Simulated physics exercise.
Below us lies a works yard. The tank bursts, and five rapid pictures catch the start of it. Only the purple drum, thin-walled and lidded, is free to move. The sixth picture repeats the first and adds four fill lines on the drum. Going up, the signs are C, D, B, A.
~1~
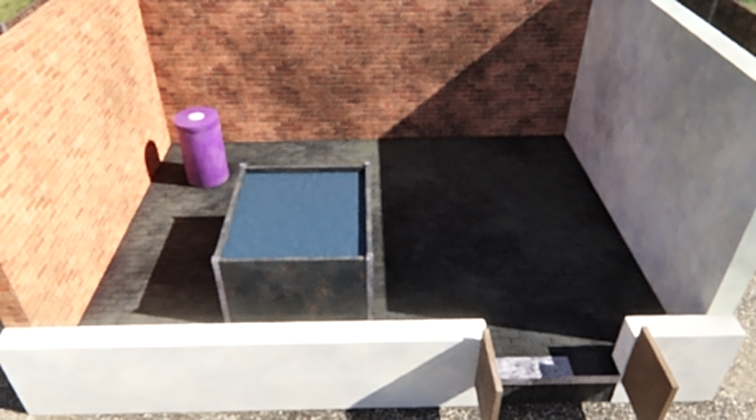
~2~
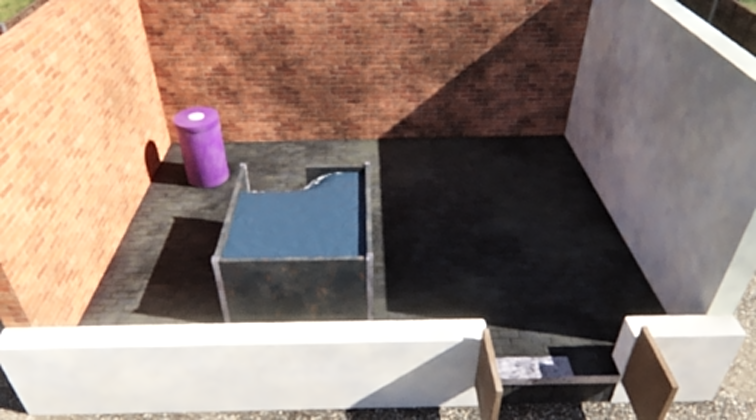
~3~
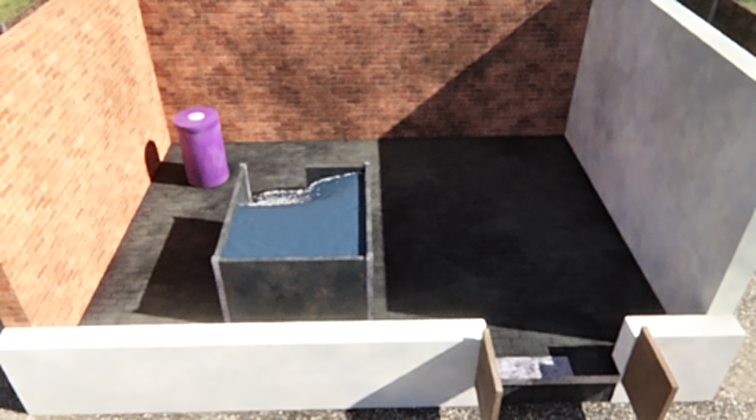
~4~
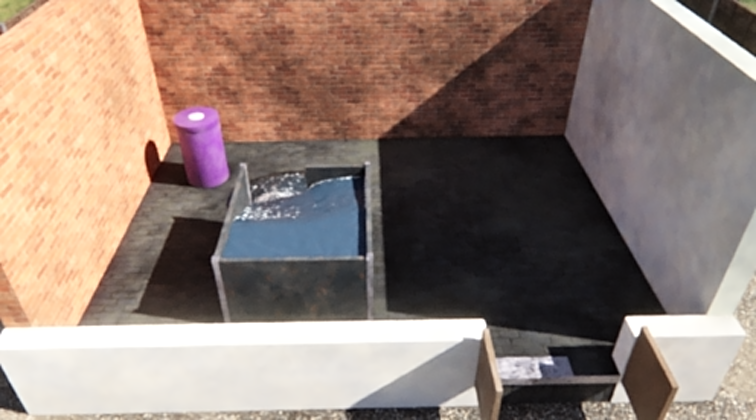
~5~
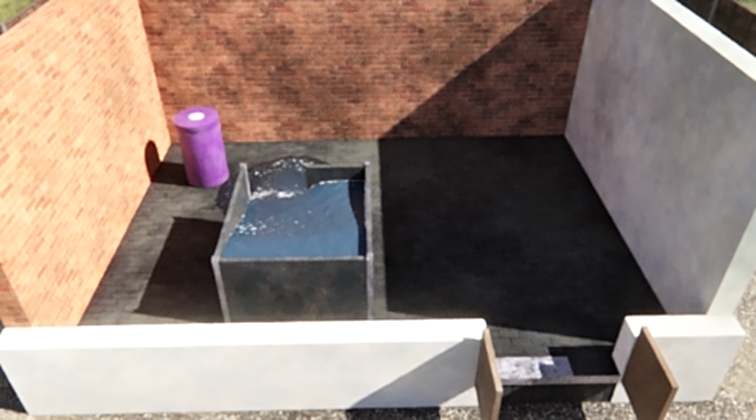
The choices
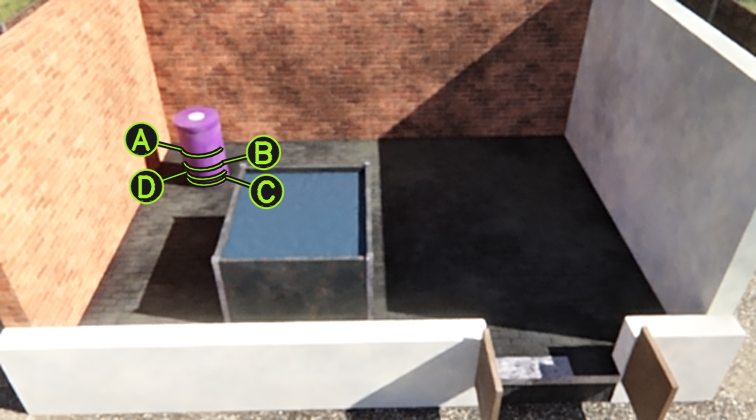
To begin with, a dark, open-topped tank stands full of still blue water in a walled yard, near a purple drum. The water's surface then drops along the back, foaming white, and water spreads onto the ground behind the tank towards the drum, which stays still.
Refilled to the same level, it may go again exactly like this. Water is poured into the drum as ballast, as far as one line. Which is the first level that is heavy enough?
B will do.
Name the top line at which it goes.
That is line D.
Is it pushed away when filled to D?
Yes, it does.
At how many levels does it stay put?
Two.
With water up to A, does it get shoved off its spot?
No.
In lime, A at (198, 156); B at (200, 170); C at (204, 185); D at (202, 179); from the bottom up C, D, B, A.
For line A, it does not move.
For line B, it shifts by a finger or two and stays.
For line C, it is pushed about 5 times its own width away.
For line D, it is pushed about 3 times its own width away.
